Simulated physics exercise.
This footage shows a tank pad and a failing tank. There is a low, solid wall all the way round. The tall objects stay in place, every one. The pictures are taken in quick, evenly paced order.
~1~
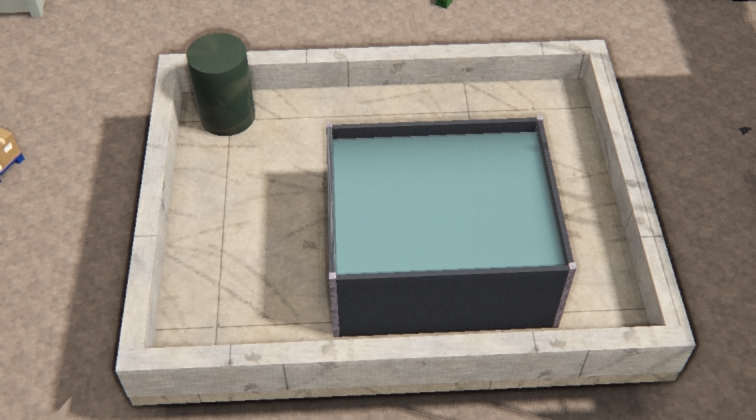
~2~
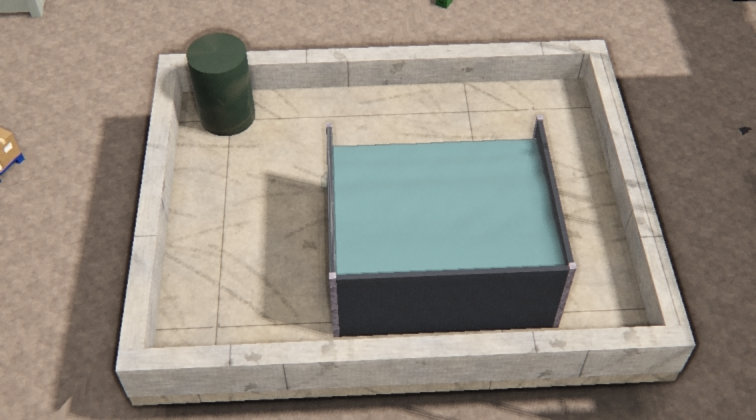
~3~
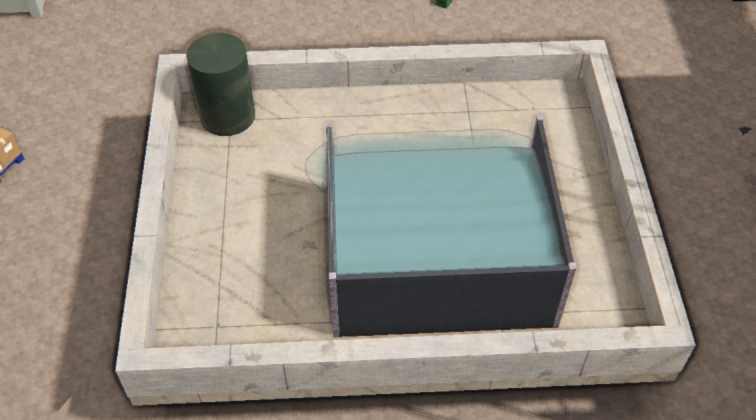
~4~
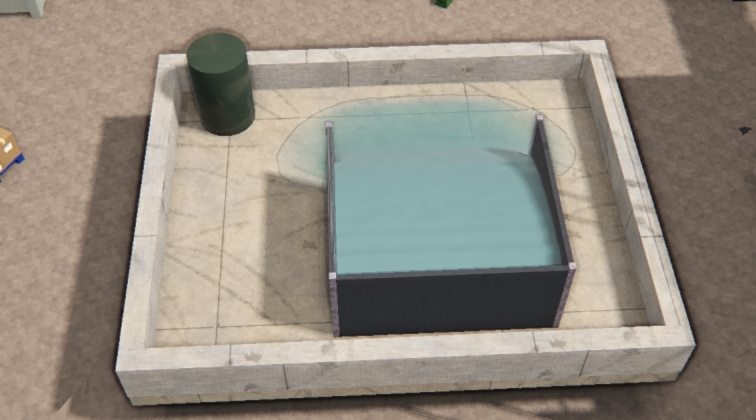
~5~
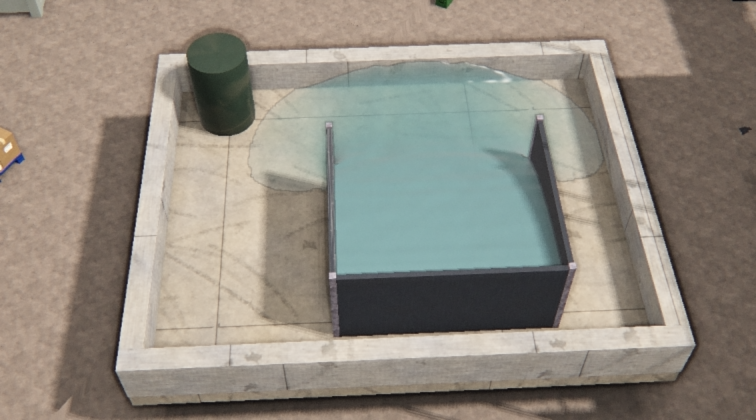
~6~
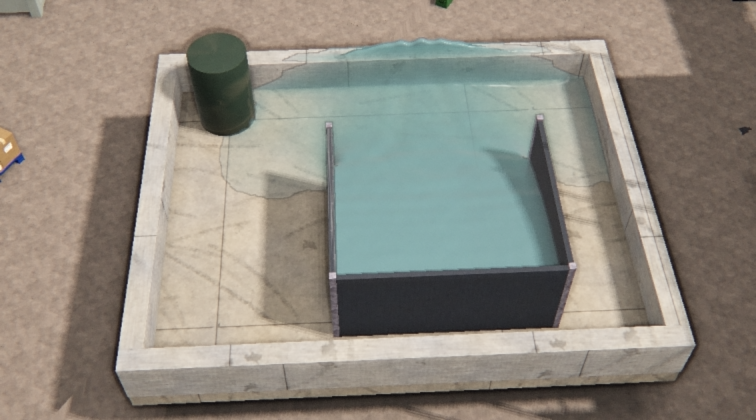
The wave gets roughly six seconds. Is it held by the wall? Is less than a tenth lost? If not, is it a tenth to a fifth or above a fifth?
One tenth to one fifth.
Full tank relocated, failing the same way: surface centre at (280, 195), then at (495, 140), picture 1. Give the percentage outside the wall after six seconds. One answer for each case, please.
First try: Around 14 %; second try: Around 20 %.
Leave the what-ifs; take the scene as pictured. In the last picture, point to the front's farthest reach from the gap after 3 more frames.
About (184, 93).
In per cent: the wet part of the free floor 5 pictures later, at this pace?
I'd say close to 50 per cent.
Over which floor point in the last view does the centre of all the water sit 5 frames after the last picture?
I reckon somewhere around (423, 173).
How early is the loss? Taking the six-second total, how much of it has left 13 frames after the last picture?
I get 90 percent.
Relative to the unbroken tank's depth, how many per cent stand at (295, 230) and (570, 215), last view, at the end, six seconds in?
Close to 16 per cent for the first and close to 20 per cent for the second.
A moment on, water covers 45 % of the floor; the low wall has let 0 % over.
Next, water covers 45 % of the floor; the low wall has let 3 % over.
Then, water covers 75 % of the floor; the low wall has let 11 % over.
Later, water covers 80 % of the floor; the low wall has let 12 % over.
In the end, water covers 80 % of the floor; the low wall has let 13 % over.
